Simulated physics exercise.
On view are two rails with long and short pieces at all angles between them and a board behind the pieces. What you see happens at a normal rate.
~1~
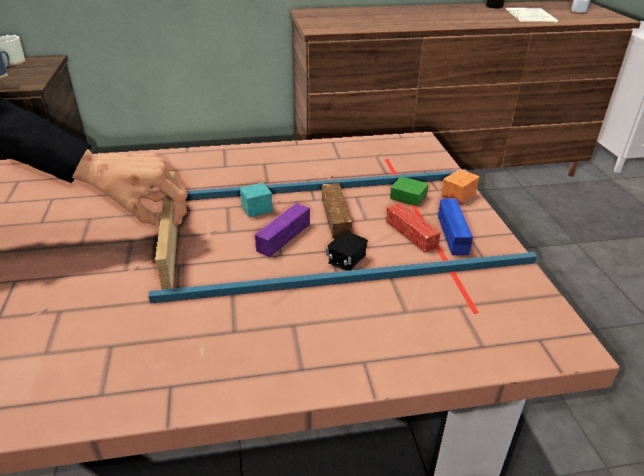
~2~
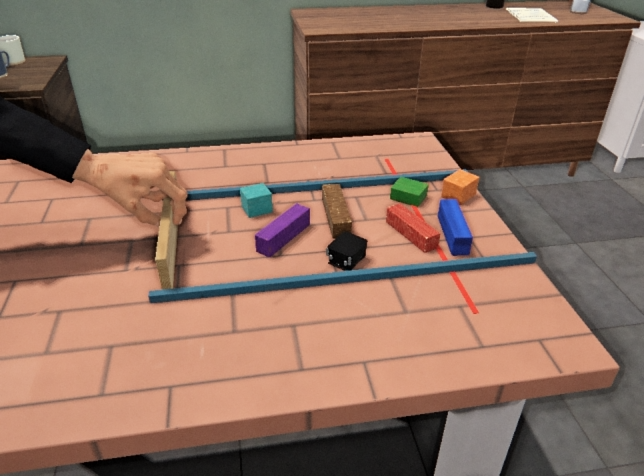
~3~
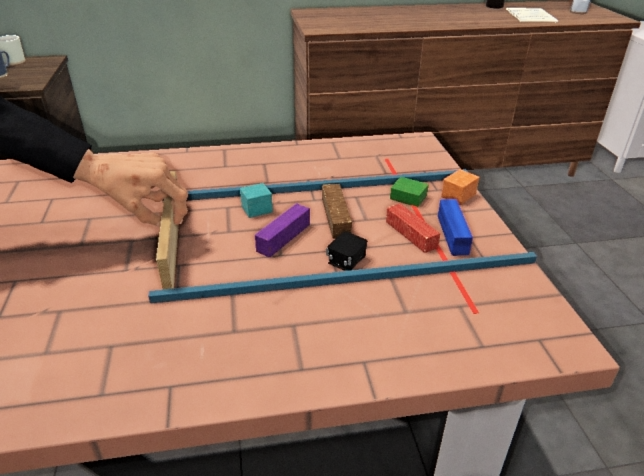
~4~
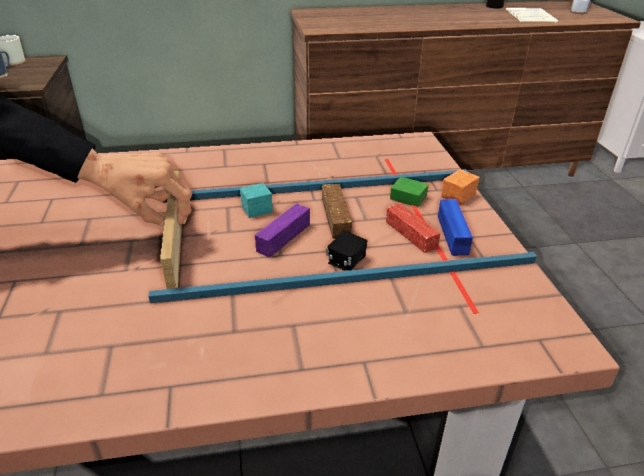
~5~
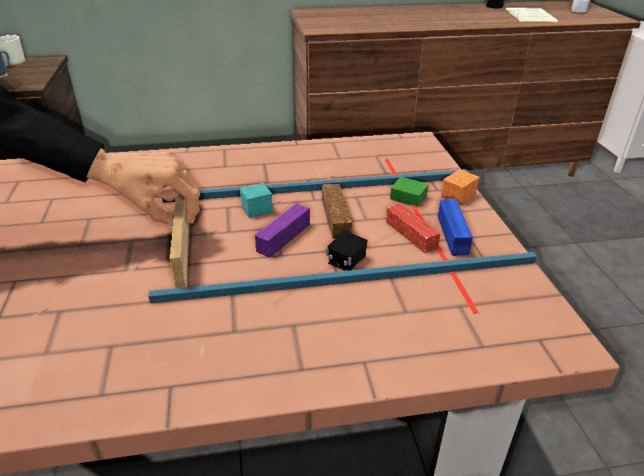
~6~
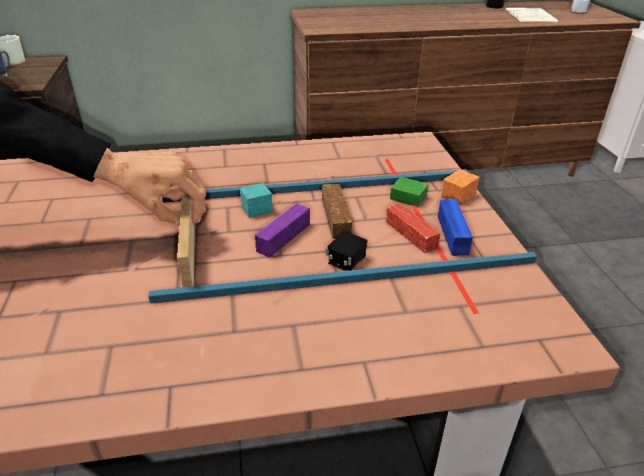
A hand held a small board upright between two blue rails on a brick-patterned table, then slid it slightly right toward the scattered colorful blocks, which stayed still.
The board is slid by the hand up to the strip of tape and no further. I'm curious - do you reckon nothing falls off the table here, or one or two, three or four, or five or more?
I'd say one or two fall off.
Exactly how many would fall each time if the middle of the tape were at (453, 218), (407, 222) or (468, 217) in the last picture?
Per try: 3; 0; 4.
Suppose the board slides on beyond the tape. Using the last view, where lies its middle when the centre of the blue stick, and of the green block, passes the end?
The middle is at (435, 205) when it's the blue stick, and at (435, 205) when it's the green block.
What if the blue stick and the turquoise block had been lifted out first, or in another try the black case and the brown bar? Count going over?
Result: 0, then 0.
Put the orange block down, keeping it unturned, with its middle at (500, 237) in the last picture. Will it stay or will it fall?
It topples off.
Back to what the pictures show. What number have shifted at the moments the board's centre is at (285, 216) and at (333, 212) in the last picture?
The first count is 2, and then it's 4.
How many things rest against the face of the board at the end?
That comes to 3.
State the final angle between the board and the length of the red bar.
Roughly 0°.
Soon after, none off yet; orange block at rest near (460, 187); blue stick at rest near (454, 226); green block at rest near (409, 192).
In the end, the number that fall off is one or two; gone, orange block.
